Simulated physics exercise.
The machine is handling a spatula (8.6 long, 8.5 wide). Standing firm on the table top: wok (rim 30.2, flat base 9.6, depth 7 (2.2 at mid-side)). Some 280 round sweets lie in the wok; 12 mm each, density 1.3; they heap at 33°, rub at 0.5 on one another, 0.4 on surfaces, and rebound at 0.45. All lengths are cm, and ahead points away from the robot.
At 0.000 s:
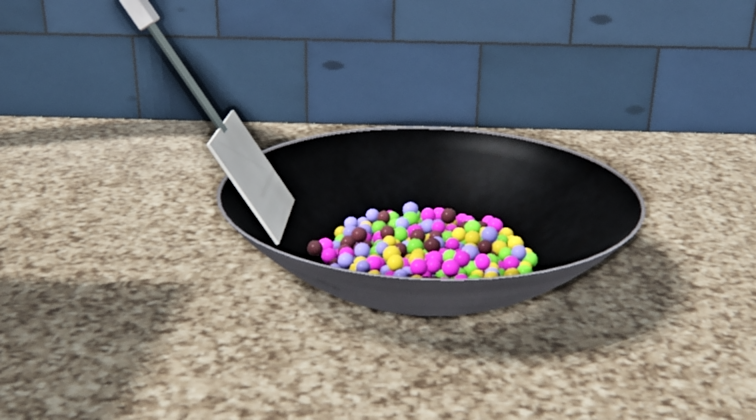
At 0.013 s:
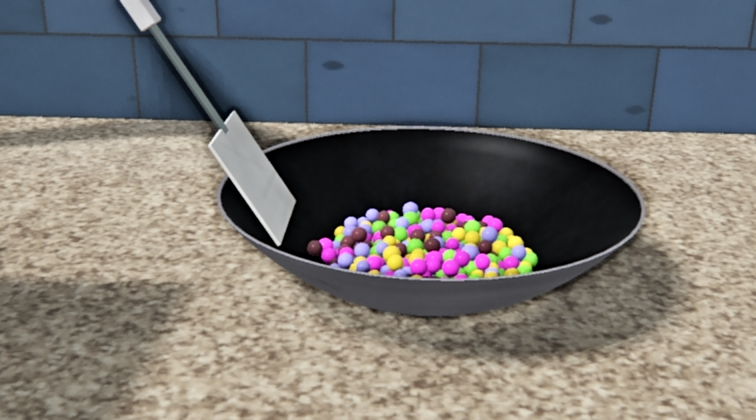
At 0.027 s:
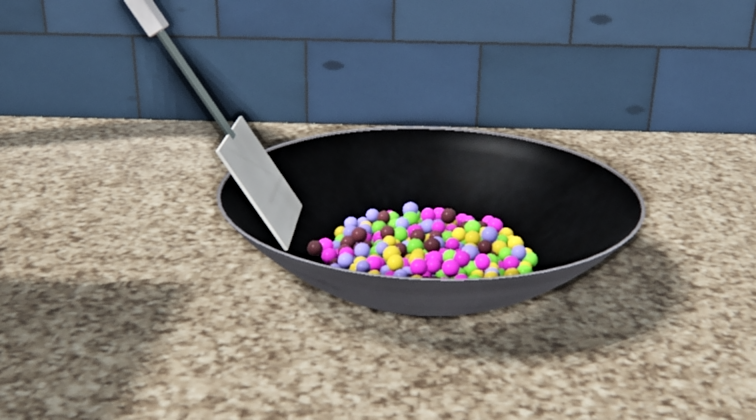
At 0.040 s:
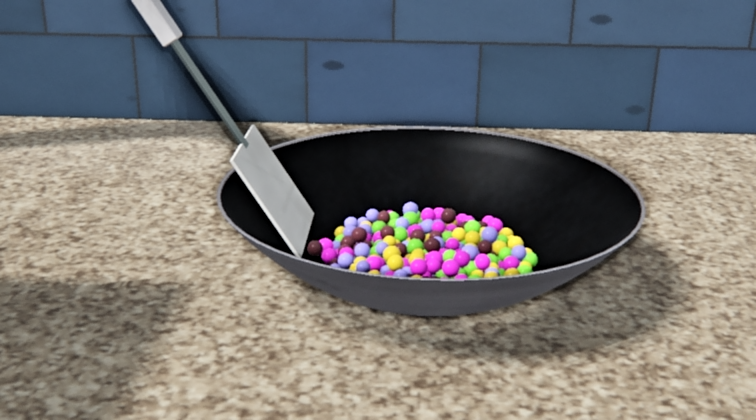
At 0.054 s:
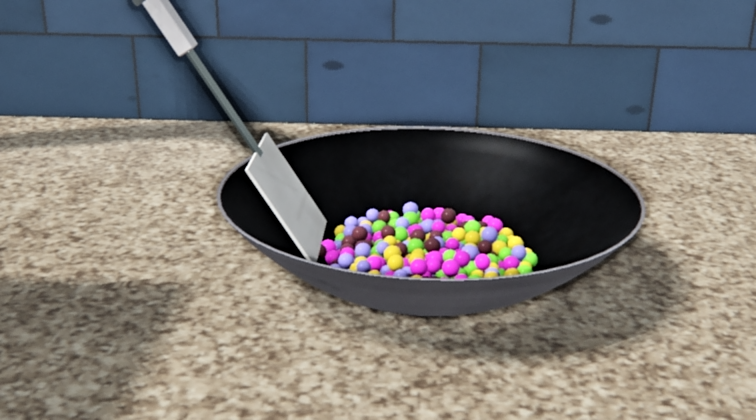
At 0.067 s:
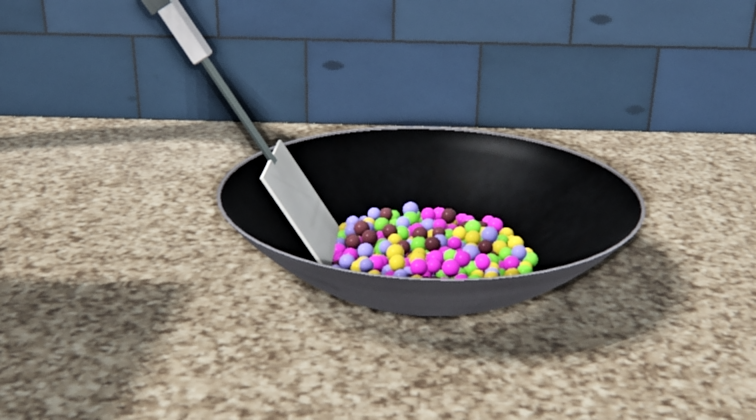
To begin with, a spatula rests still at the left side of a black wok holding a heap of colourful round sweets on a speckled countertop. The spatula then slides right and slightly downward until its blade meets the heap's left edge, where a few sweets shift slightly.
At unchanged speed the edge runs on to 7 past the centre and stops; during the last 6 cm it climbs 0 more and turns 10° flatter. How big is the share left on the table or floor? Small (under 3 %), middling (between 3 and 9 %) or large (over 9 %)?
Answer: Small; under 3 % of the round sweets finish on the table or floor.
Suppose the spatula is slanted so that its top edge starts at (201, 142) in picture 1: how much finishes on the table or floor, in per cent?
Some 0 per cent.
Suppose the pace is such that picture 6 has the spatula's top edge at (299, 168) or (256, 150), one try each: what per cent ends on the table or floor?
About 15 and 0 per cent.
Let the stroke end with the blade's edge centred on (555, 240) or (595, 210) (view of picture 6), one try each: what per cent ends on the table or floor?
About 10 and 45 per cent.
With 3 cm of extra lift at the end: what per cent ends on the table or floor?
About 0 per cent.
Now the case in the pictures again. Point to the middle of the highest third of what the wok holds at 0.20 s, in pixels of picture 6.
Near (542, 234).
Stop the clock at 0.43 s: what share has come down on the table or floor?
About 2 per cent.
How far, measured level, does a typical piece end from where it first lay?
Some 7 cm.
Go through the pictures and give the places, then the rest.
In the first frame, the spatula top edge at (221, 126), sloping 58°; upper third of the load around (428, 248), from x 315 to 530, top at y 210; 276 in the wok.
In the second frame, the spatula top edge at (222, 127), sloping 58°; upper third of the load around (428, 248), from x 315 to 530, top at y 210.
In the third frame, the spatula top edge at (229, 133), sloping 58°; upper third of the load around (428, 248), from x 315 to 530, top at y 210.
In the fourth frame, the spatula top edge at (242, 142), sloping 58°; upper third of the load around (428, 248), from x 315 to 530, top at y 210.
In the fifth frame, the spatula top edge at (257, 150), sloping 58°; upper third of the load around (430, 247), from x 320 to 530, top at y 210.
In the sixth frame, the spatula top edge at (271, 158), sloping 58°; upper third of the load around (420, 244), from x 325 to 530, top at y 210; 276 in the wok.
After 0.13 s, sloping 58°, highest piece 5 above the table; 276 in the wok.
After 0.20 s, sloping 55°, highest piece 6 above the table; 276 in the wok.
After 0.43 s, sloping 48°, highest piece 7 above the table; 272 in the wok, 3 on the table or floor, 1 on the blade or in flight.
After 1.48 s, sloping 48°, highest piece 6 above the table; 272 in the wok, 4 on the table or floor.
In the end, 272 in the wok, 4 on the table or floor. That is 1 % on the table or floor.
